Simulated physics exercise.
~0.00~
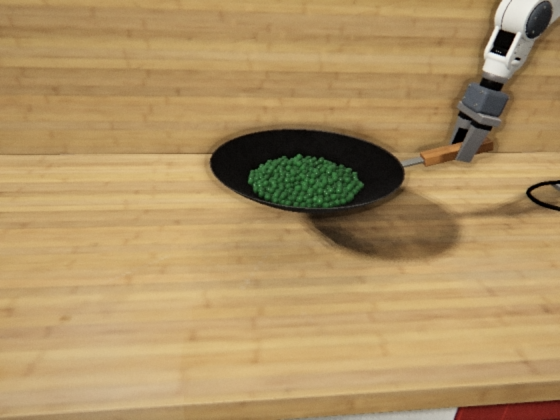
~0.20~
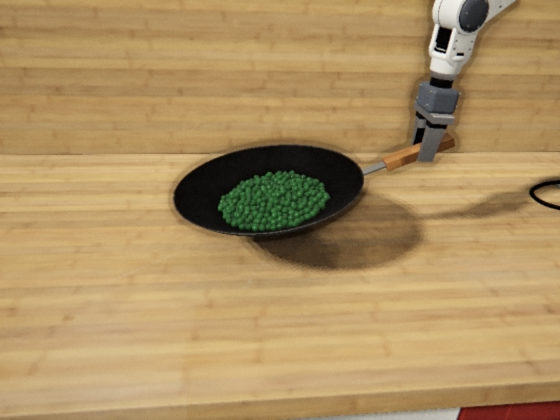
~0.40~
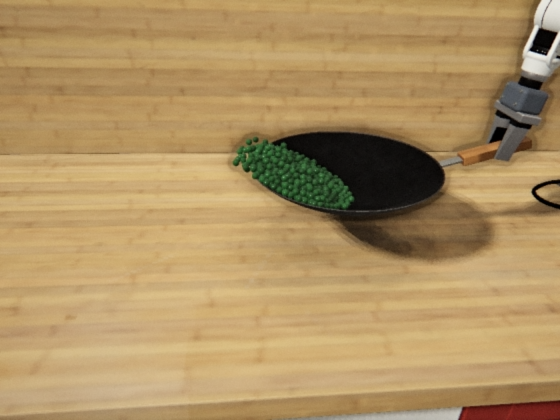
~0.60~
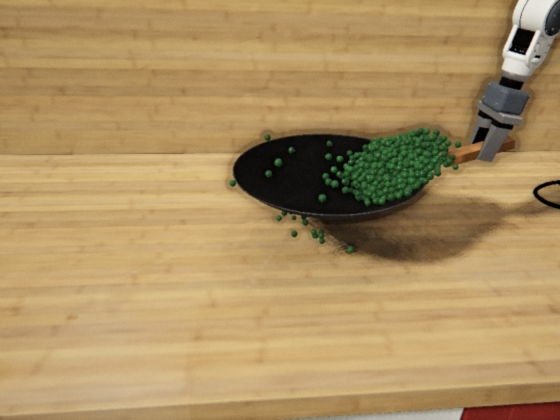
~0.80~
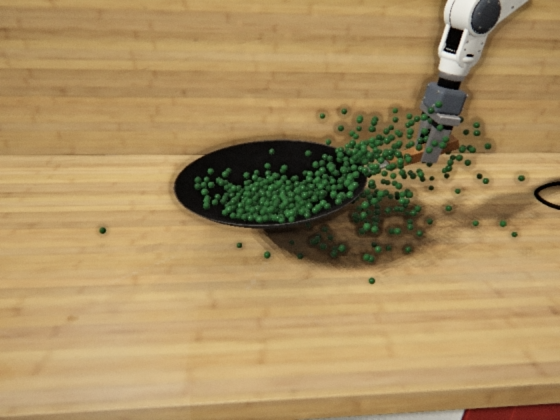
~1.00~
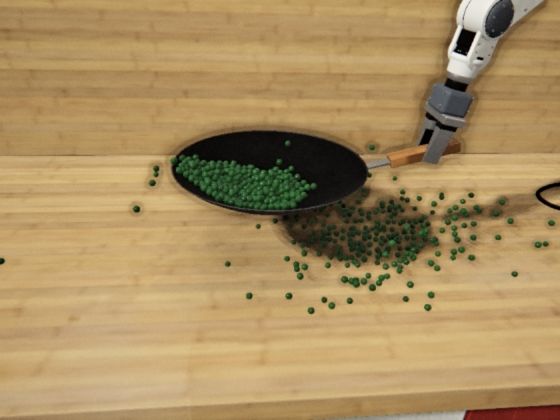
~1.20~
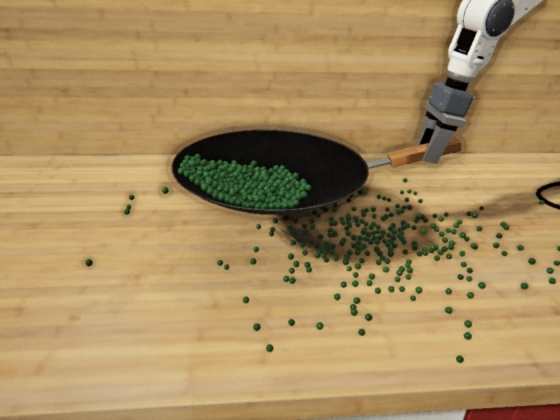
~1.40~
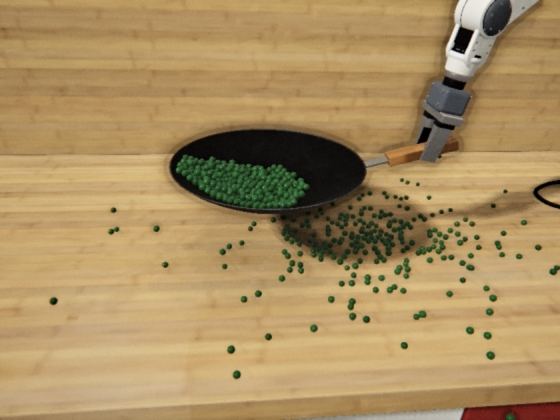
A robot arm at the upper right grips the wooden handle of a black wok heaped with small green beads, held above a light wood-grain counter and seen from slightly above. The arm draws the wok a little left, then swings it right, and the beads slide up to the left rim. They surge back toward the handle, a few dropping off, and as the wok moves left again many spray over the right side. The wok stops, still holding a pile at its left, while the spilled beads scatter and roll widely across the counter.
